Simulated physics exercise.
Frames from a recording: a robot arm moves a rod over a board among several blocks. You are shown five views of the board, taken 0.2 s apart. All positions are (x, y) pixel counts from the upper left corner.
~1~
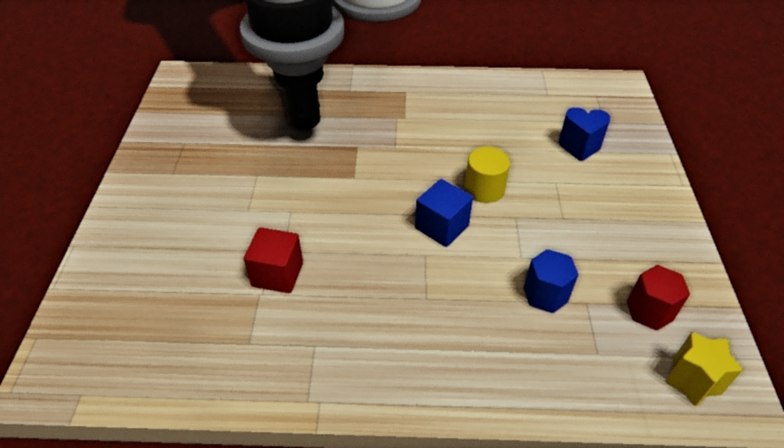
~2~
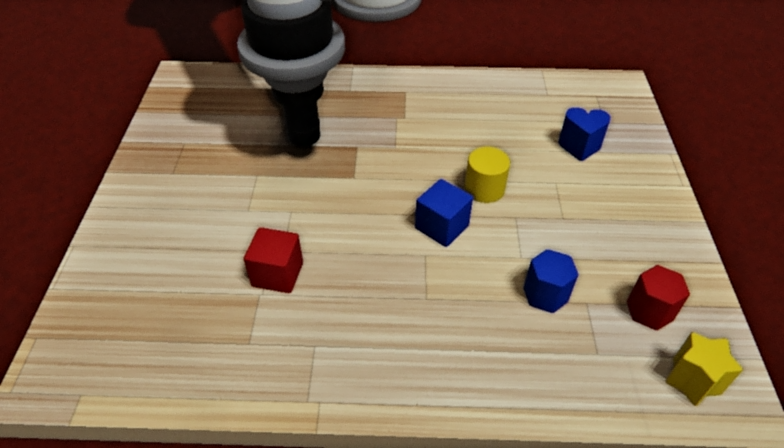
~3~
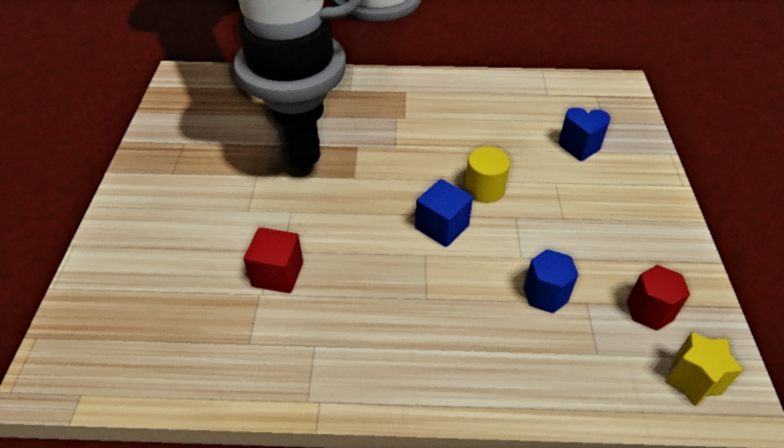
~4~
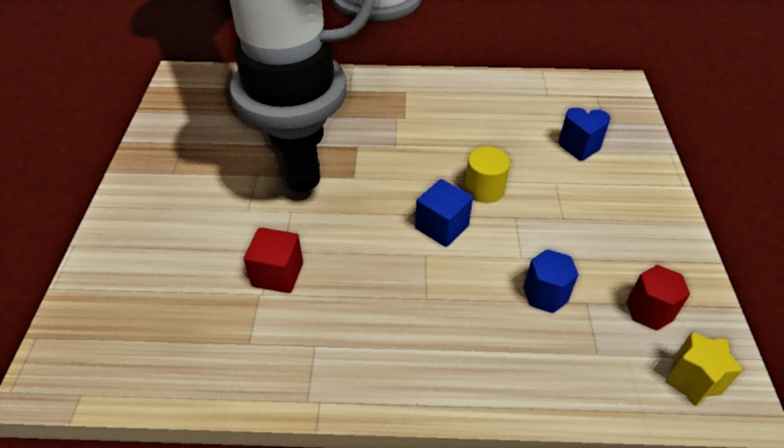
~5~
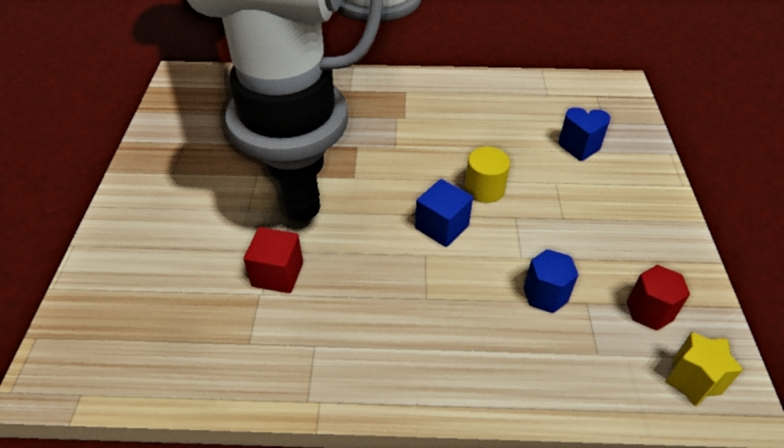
Robot arm moving a black rod down the wooden board, nearing a red cube while the blue, yellow and red blocks stay still.
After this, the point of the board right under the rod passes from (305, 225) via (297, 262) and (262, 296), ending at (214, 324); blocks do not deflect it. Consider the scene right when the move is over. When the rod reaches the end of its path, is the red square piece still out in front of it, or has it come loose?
The rod keeps it before itself.
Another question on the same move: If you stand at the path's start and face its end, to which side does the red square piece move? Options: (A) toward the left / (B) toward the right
Letter B.
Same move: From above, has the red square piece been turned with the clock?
In short: Yes.
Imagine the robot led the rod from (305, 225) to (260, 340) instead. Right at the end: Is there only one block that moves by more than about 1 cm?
Yes, that is what happens.
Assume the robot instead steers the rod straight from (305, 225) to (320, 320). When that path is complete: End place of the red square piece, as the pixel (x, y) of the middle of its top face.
Its top middle will sit at (267, 264).
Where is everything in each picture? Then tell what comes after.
The first frame shows rod tip at (305, 121); block tops, red square piece at (271, 245).
The second frame shows rod at (305, 137); blocks unchanged.
The third frame shows rod at (304, 157); blocks unchanged.
The fourth frame shows rod at (303, 181); blocks unchanged.
The fifth frame shows rod at (303, 209); red square piece at (271, 245).
On the path given first. One third of the way, rod at (294, 247); red square piece at (259, 259), turned 20° clockwise.
Two thirds of the way, rod at (258, 281); red square piece at (215, 290), turned 40° clockwise.
At the end, rod at (208, 309); red square piece at (160, 321), turned 40° clockwise.
